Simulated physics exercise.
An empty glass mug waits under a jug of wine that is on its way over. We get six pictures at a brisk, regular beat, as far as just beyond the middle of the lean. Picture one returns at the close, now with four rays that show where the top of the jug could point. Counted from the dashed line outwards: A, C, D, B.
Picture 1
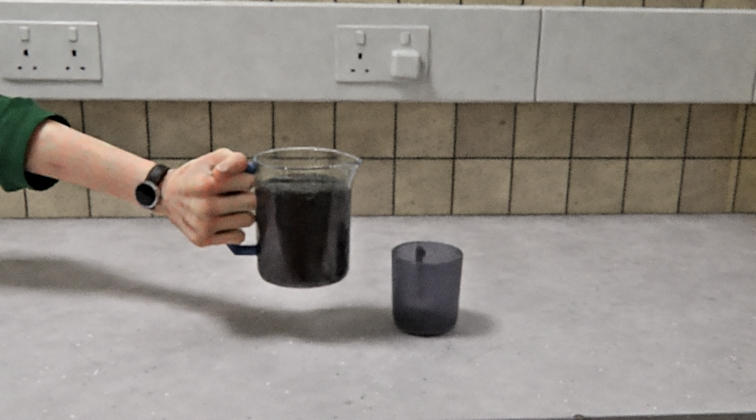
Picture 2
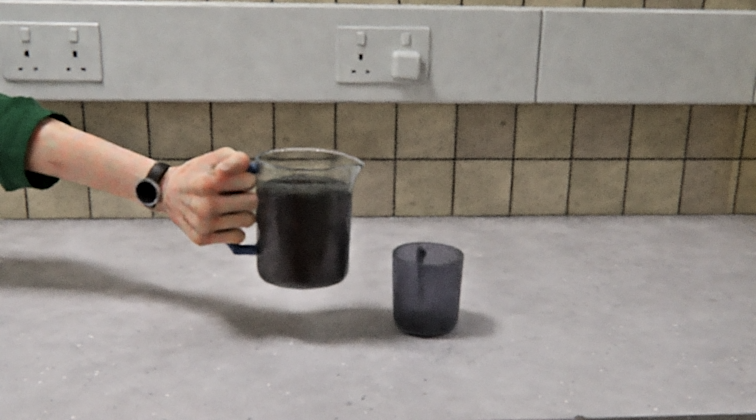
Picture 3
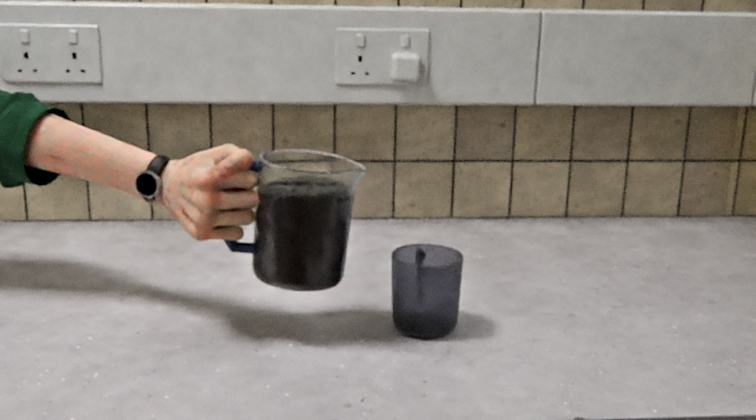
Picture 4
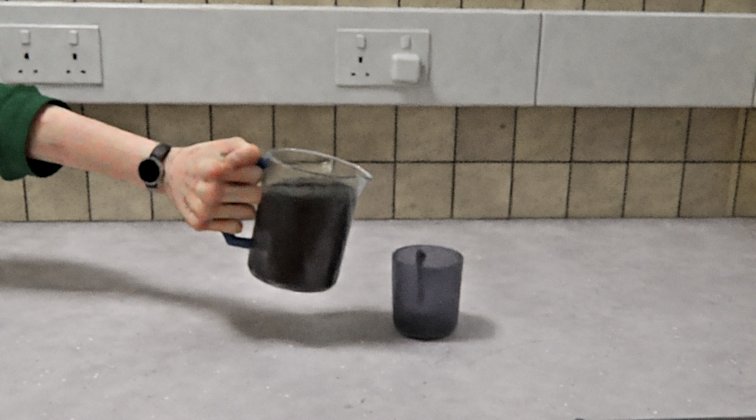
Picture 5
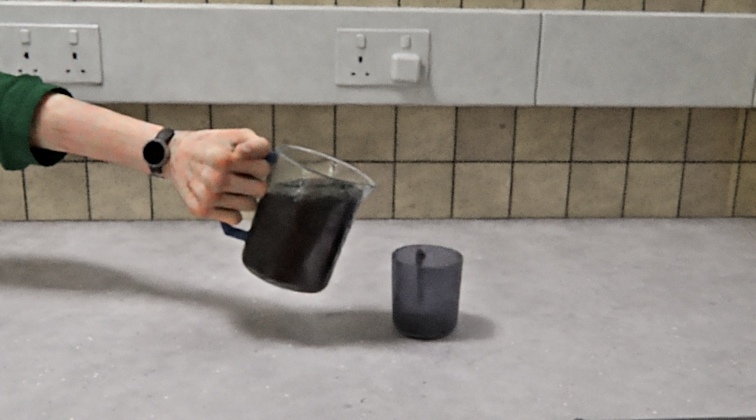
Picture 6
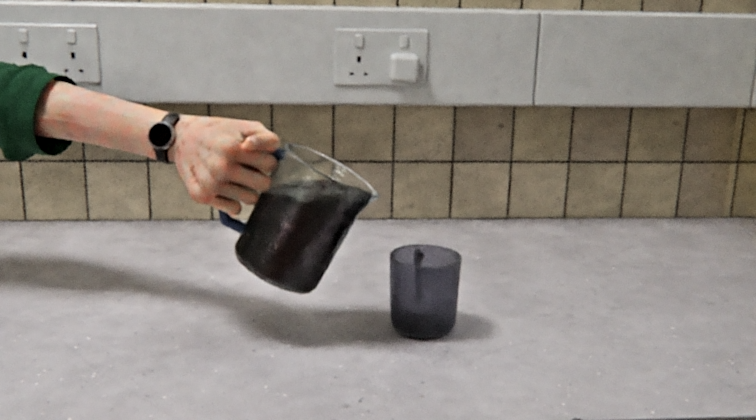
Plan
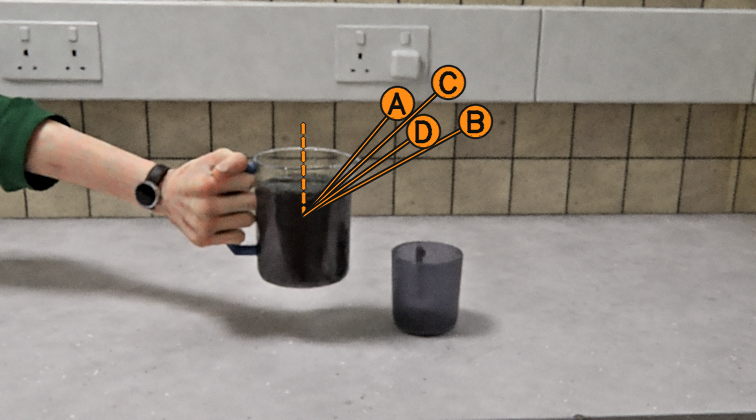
On a grey counter in front of a tiled wall, a hand held a glass jug of dark liquid upright beside a small mug, then steadily tilted it to the right, with nothing pouring out.
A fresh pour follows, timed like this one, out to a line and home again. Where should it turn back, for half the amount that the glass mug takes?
D is best.
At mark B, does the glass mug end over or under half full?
Over half.
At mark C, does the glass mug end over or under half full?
Under half.
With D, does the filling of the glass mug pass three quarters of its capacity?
No.
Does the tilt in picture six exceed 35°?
No, it does not.
In orange, A at (387, 117); B at (460, 130); C at (435, 94); D at (408, 140).
For mark A, the glass mug ends with about 16 % of what it can hold.
For mark B, the glass mug ends with about 73 % of what it can hold.
For mark C, the glass mug ends with about 31 % of what it can hold.
For mark D, the glass mug ends with about 50 % of what it can hold.
